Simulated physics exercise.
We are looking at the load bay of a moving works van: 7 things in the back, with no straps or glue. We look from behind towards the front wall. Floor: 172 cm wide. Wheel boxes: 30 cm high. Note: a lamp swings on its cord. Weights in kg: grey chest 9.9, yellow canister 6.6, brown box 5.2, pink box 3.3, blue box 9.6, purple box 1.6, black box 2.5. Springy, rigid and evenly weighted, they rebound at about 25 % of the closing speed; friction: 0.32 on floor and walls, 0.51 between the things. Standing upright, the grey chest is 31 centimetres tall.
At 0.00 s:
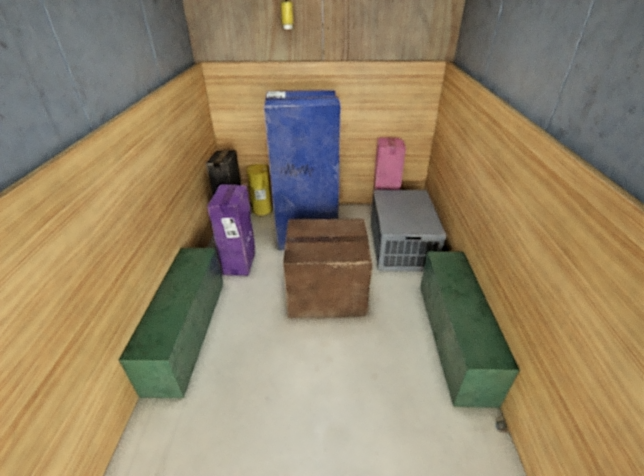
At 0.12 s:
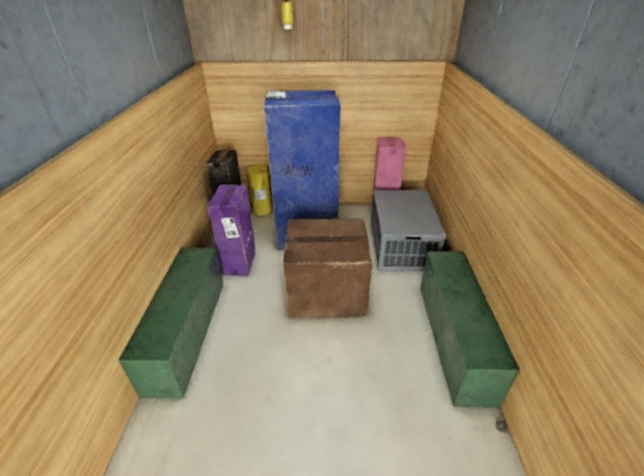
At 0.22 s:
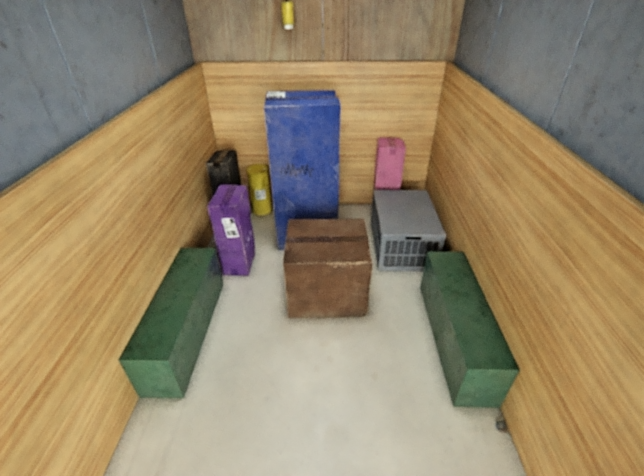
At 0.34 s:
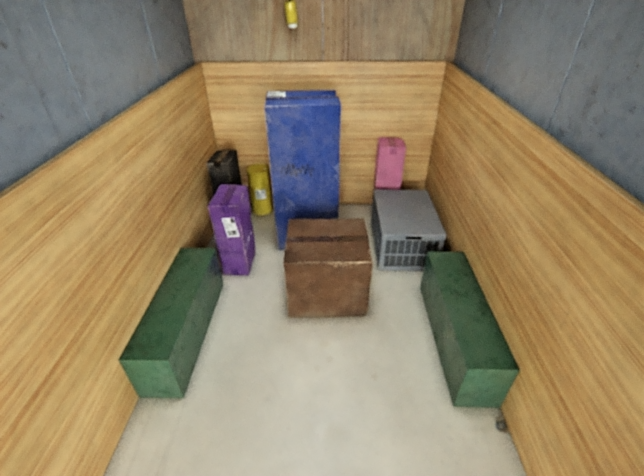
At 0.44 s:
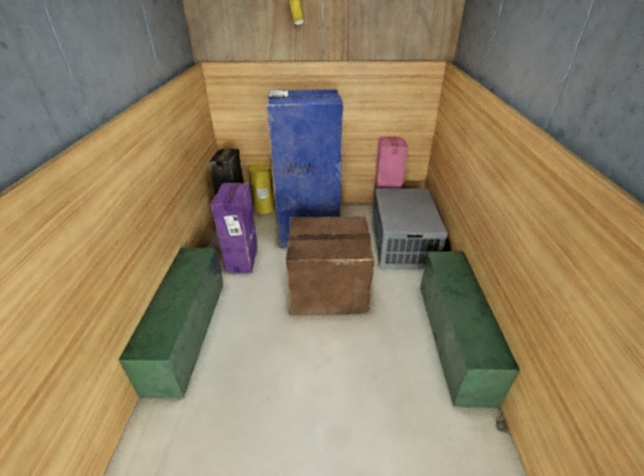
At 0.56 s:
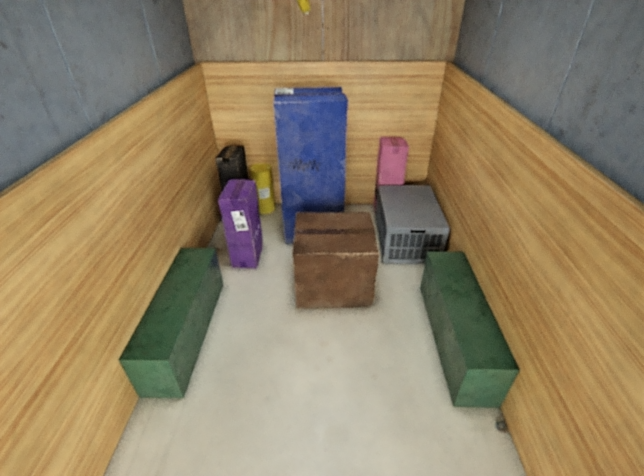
Blue box and other boxes in a van's load bay standing still, then sliding slightly forwards and right as a lamp swings.
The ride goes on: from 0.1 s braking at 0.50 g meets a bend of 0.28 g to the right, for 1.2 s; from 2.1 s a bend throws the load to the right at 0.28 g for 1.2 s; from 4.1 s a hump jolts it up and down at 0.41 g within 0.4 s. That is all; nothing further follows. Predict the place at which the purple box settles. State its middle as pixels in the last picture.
The purple box settles at roughly (304, 184).
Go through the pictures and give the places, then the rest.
In the first frame, smooth; purple box (234, 231); grey chest (404, 228).
In the second frame, smooth; brown box (327, 267); pink box (388, 179).
In the third frame, push 0.24 g forwards, 0.13 g right; blue box (305, 176); black box (228, 194).
In the fourth frame, push 0.48 g forwards, 0.27 g right; grey chest (404, 228); yellow canister (260, 190).
In the fifth frame, push 0.50 g forwards, 0.28 g right; brown box (329, 265) shifted 3 cm; pink box (389, 178) shifted 2 cm.
In the sixth frame, push 0.50 g forwards, 0.28 g right; purple box (243, 225) shifted 9 cm; blue box (312, 171) shifted 9 cm.
Around 0.76 s, push 0.50 g forwards, 0.28 g right; purple box shifted 27 cm near (260, 212); blue box shifted 27 cm; brown box shifted 27 cm.
Around 0.96 s, push 0.50 g forwards, 0.28 g right; purple box shifted 55 cm near (283, 195); brown box shifted 43 cm; blue box shifted 40 cm.
Finally (5.1 s), not toppled but over 15 cm from the start, brown box, blue box and purple box; the other 4 still in place (within 15 cm). Final places as that camera would see them, purple box near (304, 184).
